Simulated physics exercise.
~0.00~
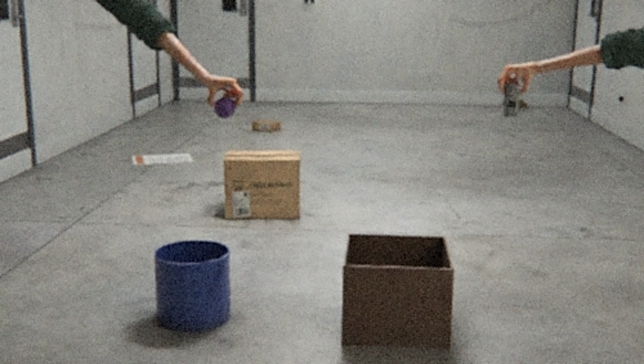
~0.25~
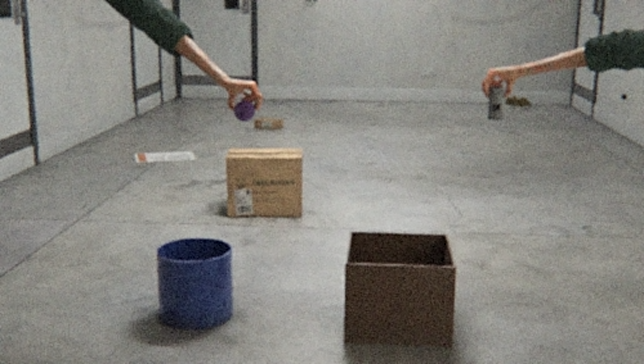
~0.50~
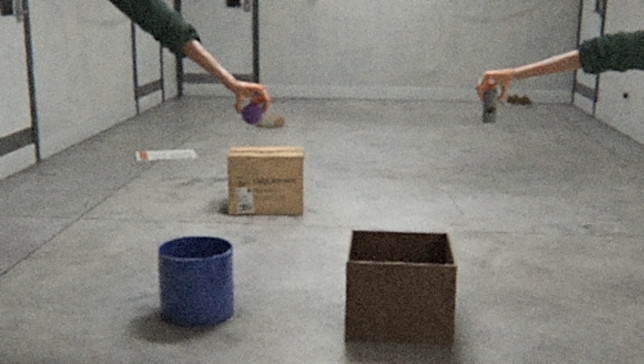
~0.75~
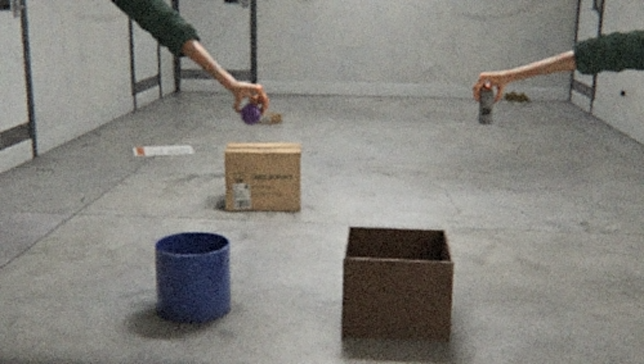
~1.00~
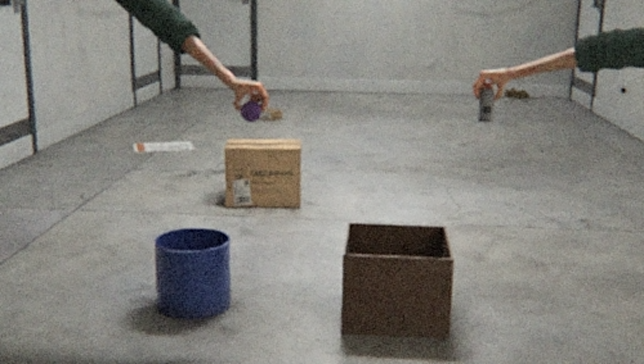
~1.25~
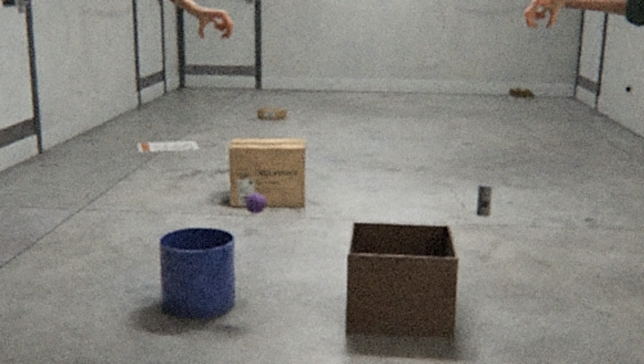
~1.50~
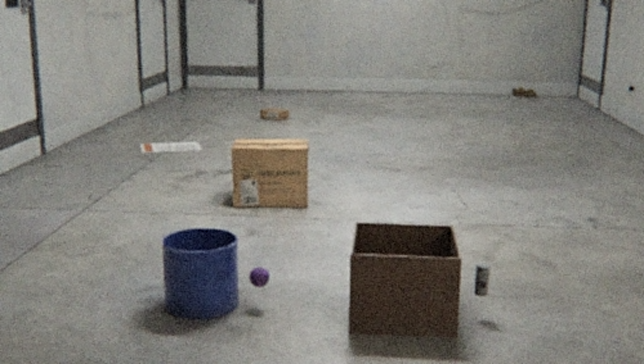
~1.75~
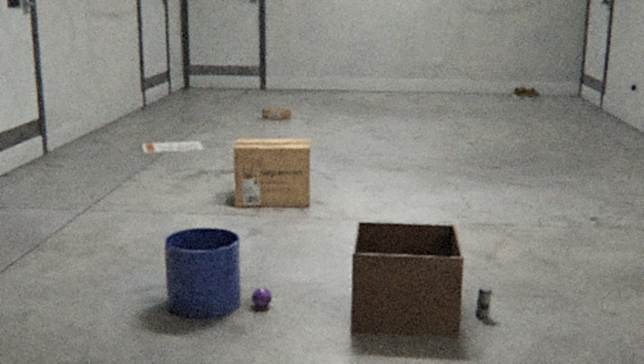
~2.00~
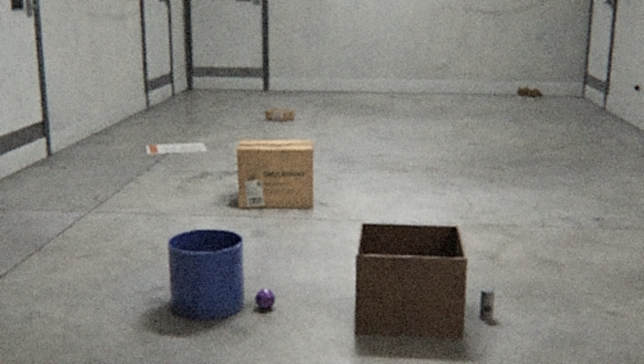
Two hands release a purple ball and a grey cylinder, which both land beside the containers.
